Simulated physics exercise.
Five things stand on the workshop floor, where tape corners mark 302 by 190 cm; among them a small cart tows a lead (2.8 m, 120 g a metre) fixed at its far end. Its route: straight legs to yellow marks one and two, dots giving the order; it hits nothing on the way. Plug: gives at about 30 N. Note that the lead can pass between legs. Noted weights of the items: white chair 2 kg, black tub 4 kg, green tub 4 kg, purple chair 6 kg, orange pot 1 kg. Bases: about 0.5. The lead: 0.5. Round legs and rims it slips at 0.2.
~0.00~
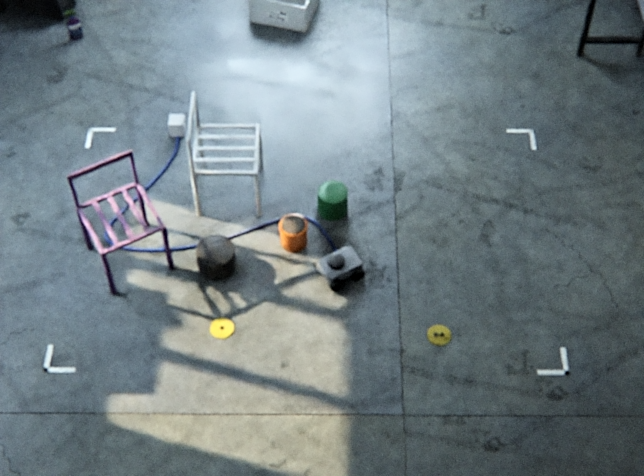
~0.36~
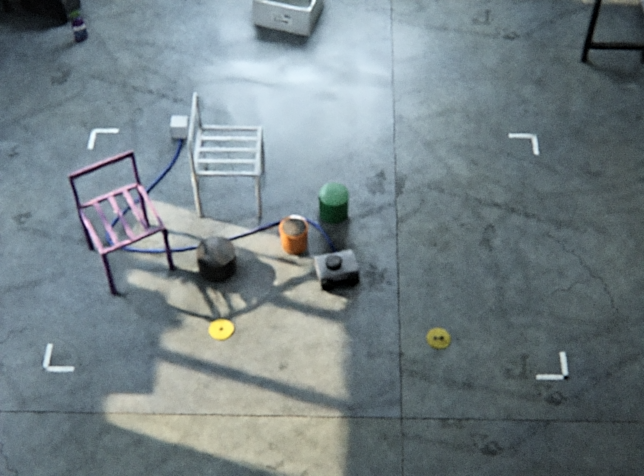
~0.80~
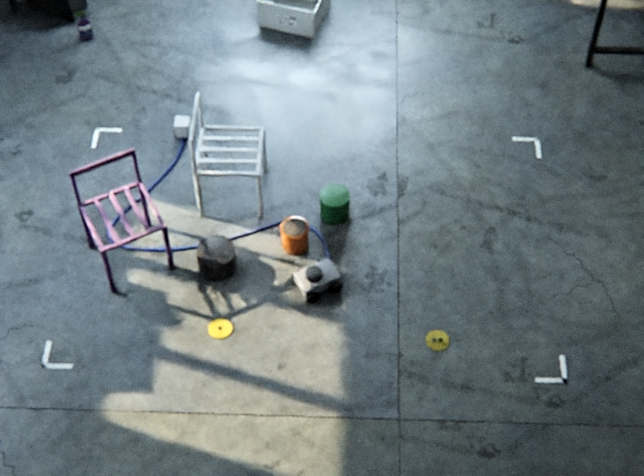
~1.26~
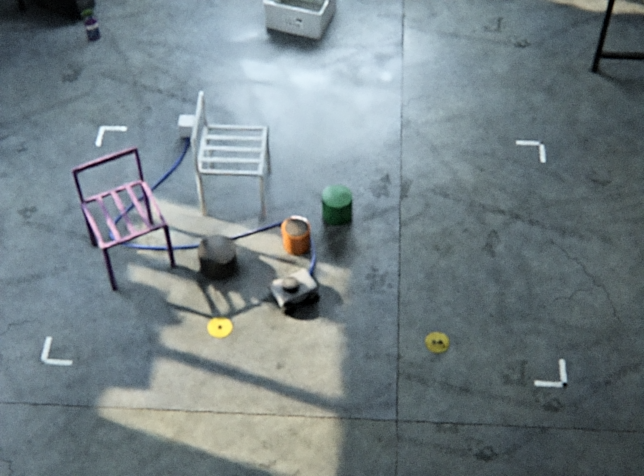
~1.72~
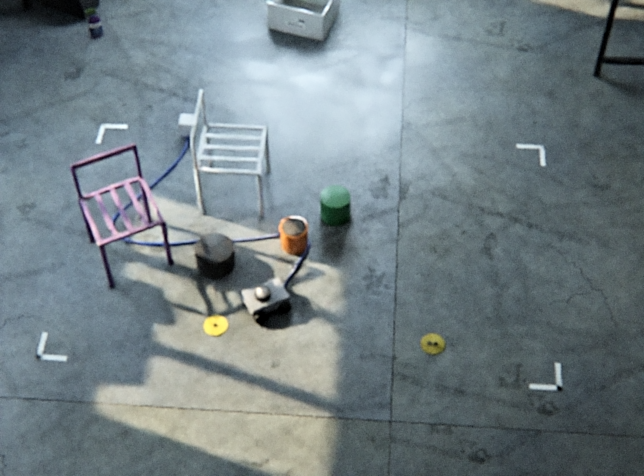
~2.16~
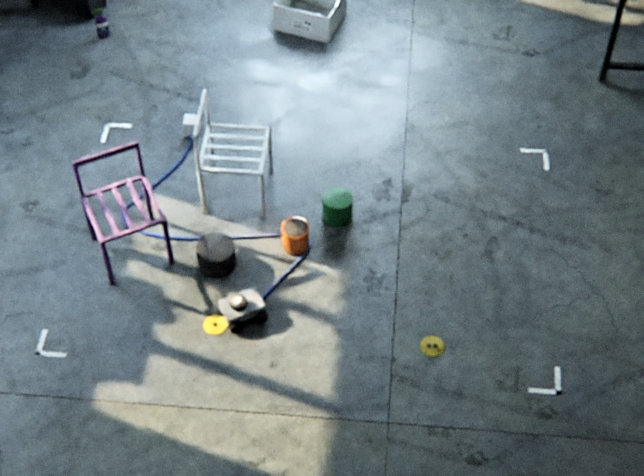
The clip shows a small cart trailing a blue lead across a workshop floor, moving from beside the orange and green tubs down and to the left, past the orange pot toward a yellow marker, while the two chairs stay still.
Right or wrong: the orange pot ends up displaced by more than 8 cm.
Right.
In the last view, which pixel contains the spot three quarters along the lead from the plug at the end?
Pixel estimate: Near (334, 284).
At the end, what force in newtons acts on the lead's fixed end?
It comes out close to 6 N.
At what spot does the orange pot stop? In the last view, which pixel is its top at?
Somewhere around (281, 250) is where it ends up.
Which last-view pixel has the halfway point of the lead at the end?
The halfway point sits near pixel (233, 242).
At 3.3 s, cart at (245, 326), lead slack at the fixed end; nothing else has moved.
At 4.4 s, cart at (312, 333), lead slack at the fixed end; nothing else has moved.
At 5.6 s, cart at (378, 339), lead slack at the fixed end; nothing else has moved.
At 6.7 s, cart at (428, 343), 6 N at the fixed end; orange pot 20 cm off its start.
At 7.1 s, cart at (428, 343), 6 N at the fixed end; orange pot 20 cm off its start at (281, 250).
